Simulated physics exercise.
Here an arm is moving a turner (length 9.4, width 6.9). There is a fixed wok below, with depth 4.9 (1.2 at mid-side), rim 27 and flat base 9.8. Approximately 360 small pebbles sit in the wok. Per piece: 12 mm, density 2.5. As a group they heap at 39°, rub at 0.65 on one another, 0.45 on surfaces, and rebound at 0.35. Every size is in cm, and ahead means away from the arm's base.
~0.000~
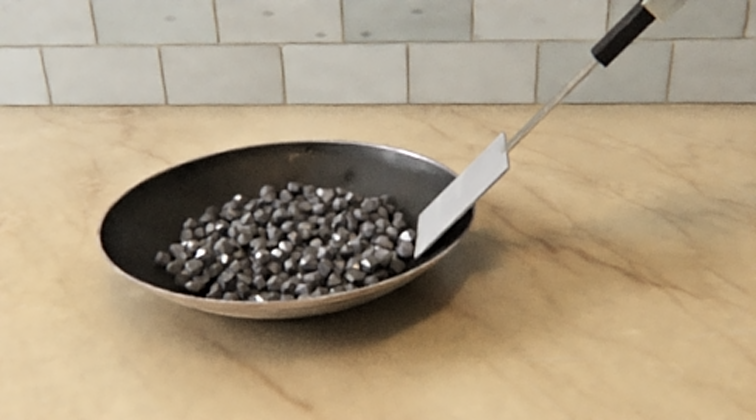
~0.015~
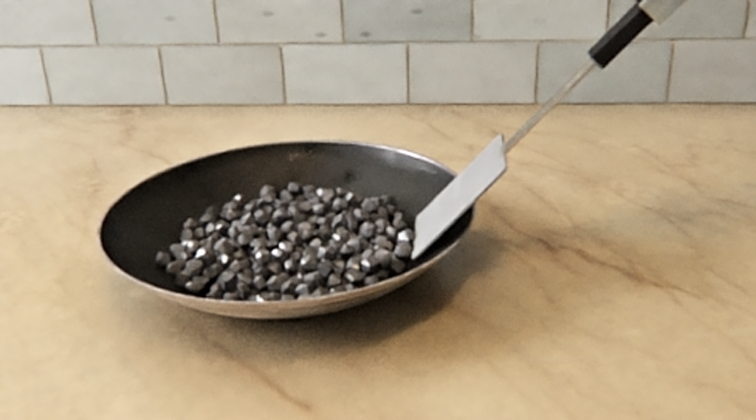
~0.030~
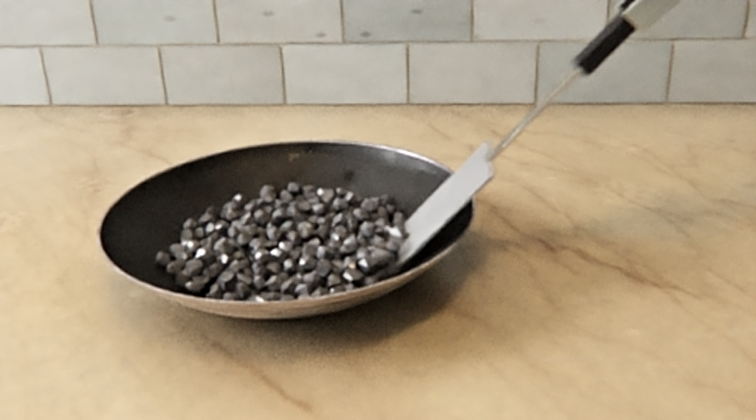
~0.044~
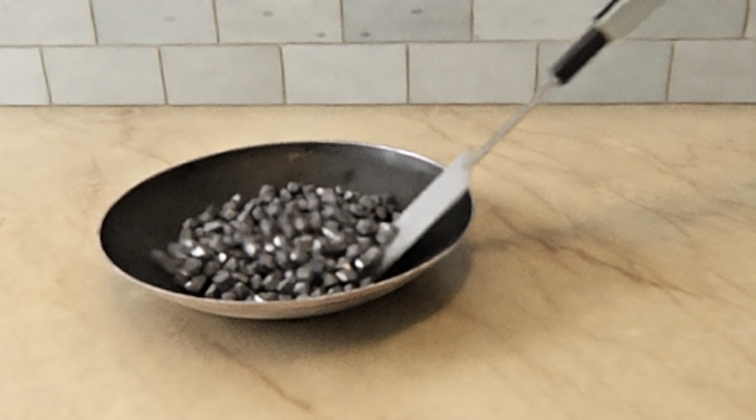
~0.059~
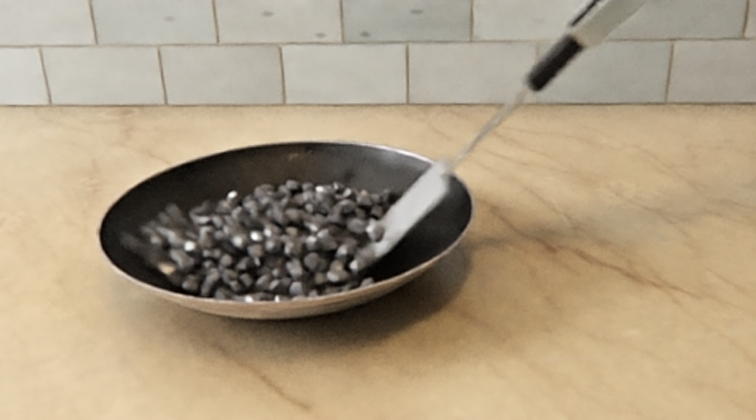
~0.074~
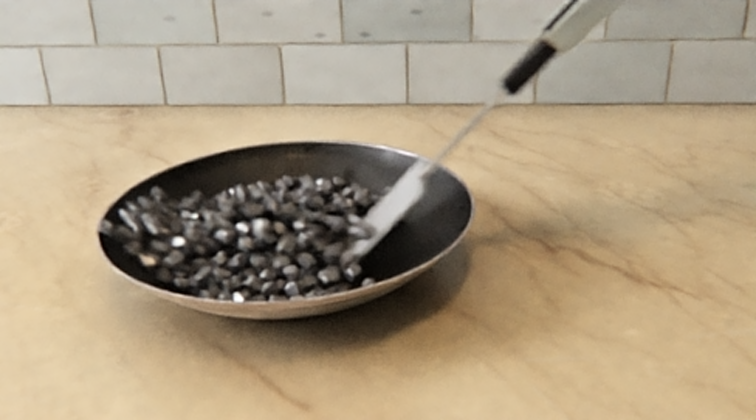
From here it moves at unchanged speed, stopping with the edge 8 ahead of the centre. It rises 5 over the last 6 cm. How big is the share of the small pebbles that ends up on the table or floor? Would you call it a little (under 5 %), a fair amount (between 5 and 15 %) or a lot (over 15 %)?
A lot, over 15 %.
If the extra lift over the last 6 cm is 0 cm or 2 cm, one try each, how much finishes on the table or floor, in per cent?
30 and 40 per cent.
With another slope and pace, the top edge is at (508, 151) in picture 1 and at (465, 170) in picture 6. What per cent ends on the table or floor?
10 %.
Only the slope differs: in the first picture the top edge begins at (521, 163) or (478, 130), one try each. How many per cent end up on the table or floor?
About 15 and 25 per cent.
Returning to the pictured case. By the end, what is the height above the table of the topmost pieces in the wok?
Height at the end: Around 6.0 cm.
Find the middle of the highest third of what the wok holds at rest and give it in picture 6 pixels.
The centre sits close to (173, 223).
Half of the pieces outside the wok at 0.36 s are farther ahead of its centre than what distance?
Some 22 centimetres ahead.
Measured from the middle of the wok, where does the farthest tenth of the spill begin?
That works out to near 45 cm.
By 0.11 s, sloping 48°, highest piece 8 above the table; 349 in the wok, 6 on the blade or in flight.
By 0.15 s, sloping 48°, highest piece 10 above the table; 339 in the wok, 16 on the blade or in flight.
By 0.36 s, sloping 48°, highest piece 15 above the table; 279 in the wok, 57 on the table or floor, 19 on the blade or in flight.
By 1.41 s, sloping 48°, highest piece 5 above the table; 279 in the wok, 76 on the table or floor.
Final count, 279 in the wok, 76 on the table or floor. That is 21 % on the table or floor.
